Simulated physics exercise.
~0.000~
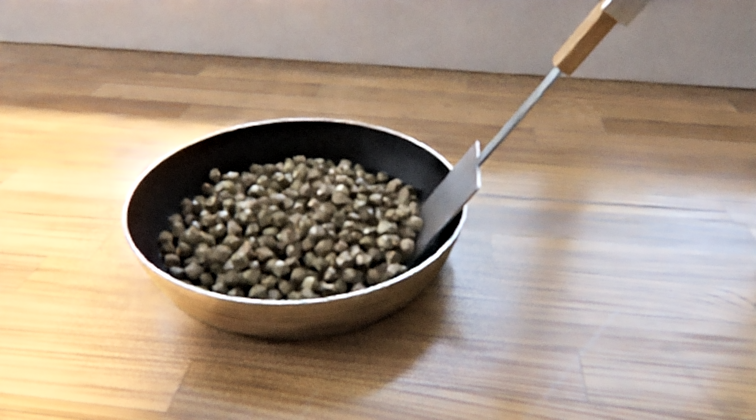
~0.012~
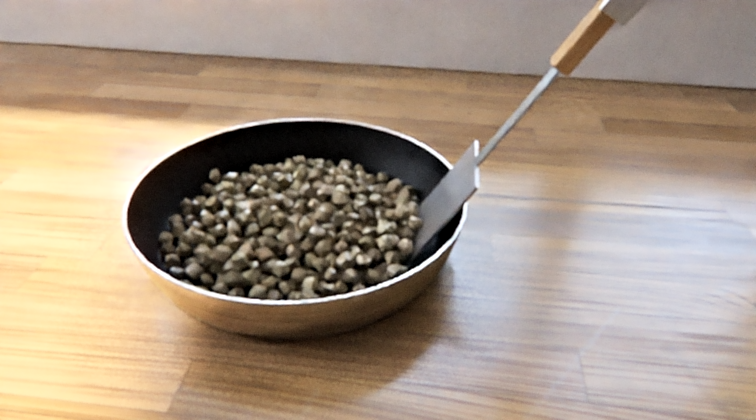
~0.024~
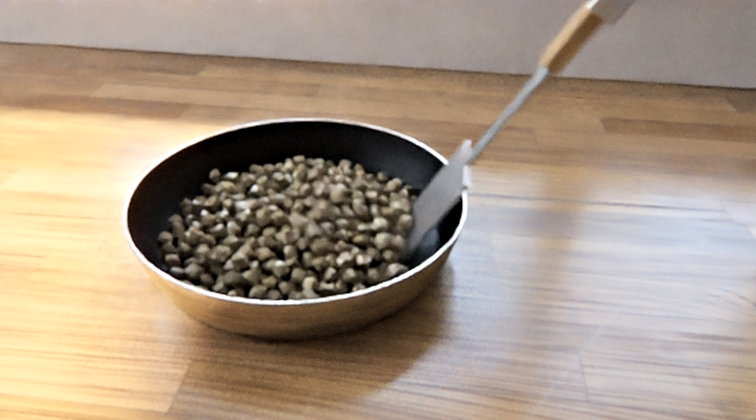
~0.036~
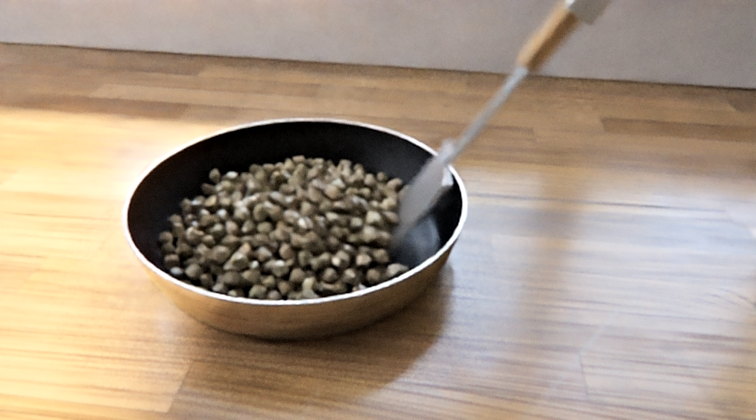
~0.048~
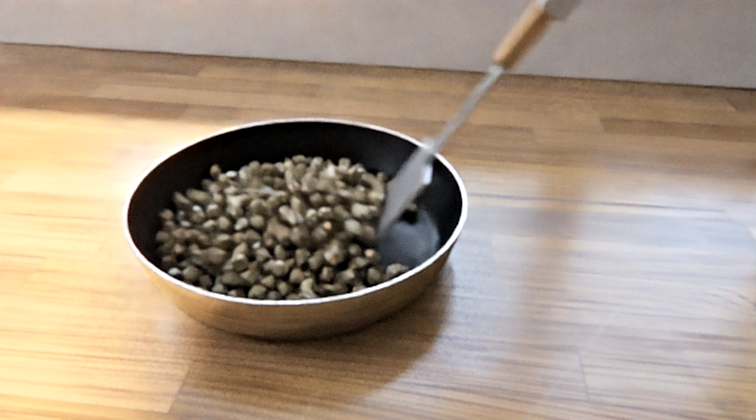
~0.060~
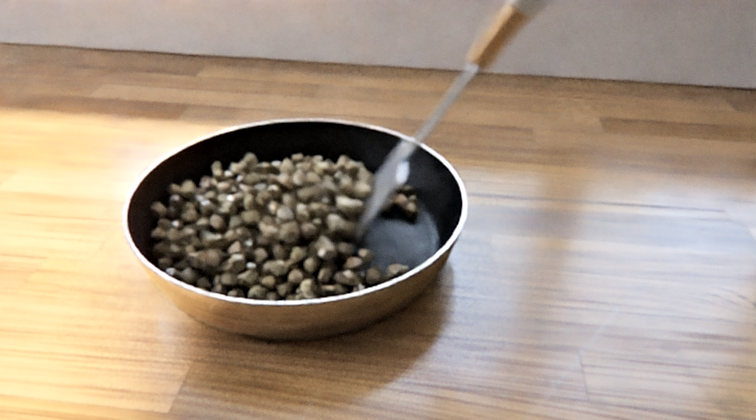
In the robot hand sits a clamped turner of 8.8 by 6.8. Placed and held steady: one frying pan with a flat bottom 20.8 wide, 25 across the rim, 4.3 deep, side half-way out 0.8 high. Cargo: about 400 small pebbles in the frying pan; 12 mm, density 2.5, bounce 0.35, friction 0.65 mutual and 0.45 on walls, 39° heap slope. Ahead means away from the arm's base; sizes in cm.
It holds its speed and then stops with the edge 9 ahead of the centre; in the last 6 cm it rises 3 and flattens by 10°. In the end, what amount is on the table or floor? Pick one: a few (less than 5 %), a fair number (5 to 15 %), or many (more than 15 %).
Many, more than 15 %.
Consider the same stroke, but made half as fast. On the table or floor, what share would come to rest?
In that case some 10 per cent.
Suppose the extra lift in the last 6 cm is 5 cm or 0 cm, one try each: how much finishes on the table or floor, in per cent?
Result, in order: Approx. 20 % and 15 %.
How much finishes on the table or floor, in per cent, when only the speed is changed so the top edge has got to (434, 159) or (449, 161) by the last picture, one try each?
That comes to about 15 and about 5 percent, in that order.
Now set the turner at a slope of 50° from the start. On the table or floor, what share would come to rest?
That gives about 20 in a hundred.
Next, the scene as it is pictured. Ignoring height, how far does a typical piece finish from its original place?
The figure is about 3 cm.
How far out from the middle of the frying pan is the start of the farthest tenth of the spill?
50 centimetres, give or take.
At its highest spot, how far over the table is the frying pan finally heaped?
Close to 4.5 centimetres high.
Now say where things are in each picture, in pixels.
In the first picture, turner top edge at (479, 163), sloping 59°; upper third of the load around (311, 219), from x 165 to 415, top at y 165; 401 in the frying pan.
In the second picture, turner top edge at (477, 163), sloping 59°; upper third of the load around (312, 219), from x 165 to 415, top at y 165.
In the third picture, turner top edge at (468, 162), sloping 59°; upper third of the load around (312, 216), from x 165 to 415, top at y 165.
In the fourth picture, turner top edge at (449, 161), sloping 59°; upper third of the load around (310, 210), from x 165 to 415, top at y 165.
In the fifth picture, turner top edge at (427, 159), sloping 59°; upper third of the load around (303, 206), from x 160 to 415, top at y 165.
In the sixth picture, turner top edge at (405, 157), sloping 59°; upper third of the load around (297, 201), from x 160 to 415, top at y 160; 401 in the frying pan.
By 0.09 s, sloping 59°, highest piece 7 above the table; 401 in the frying pan.
By 0.12 s, sloping 57°, highest piece 8 above the table; 401 in the frying pan.
By 0.33 s, sloping 49°, highest piece 19 above the table; 311 in the frying pan, 26 on the table or floor, 64 on the blade or in flight.
By 1.38 s, sloping 49°, highest piece 4 above the table; 311 in the frying pan, 90 on the table or floor.
Final count, 311 in the frying pan, 90 on the table or floor. That is 22 % on the table or floor.
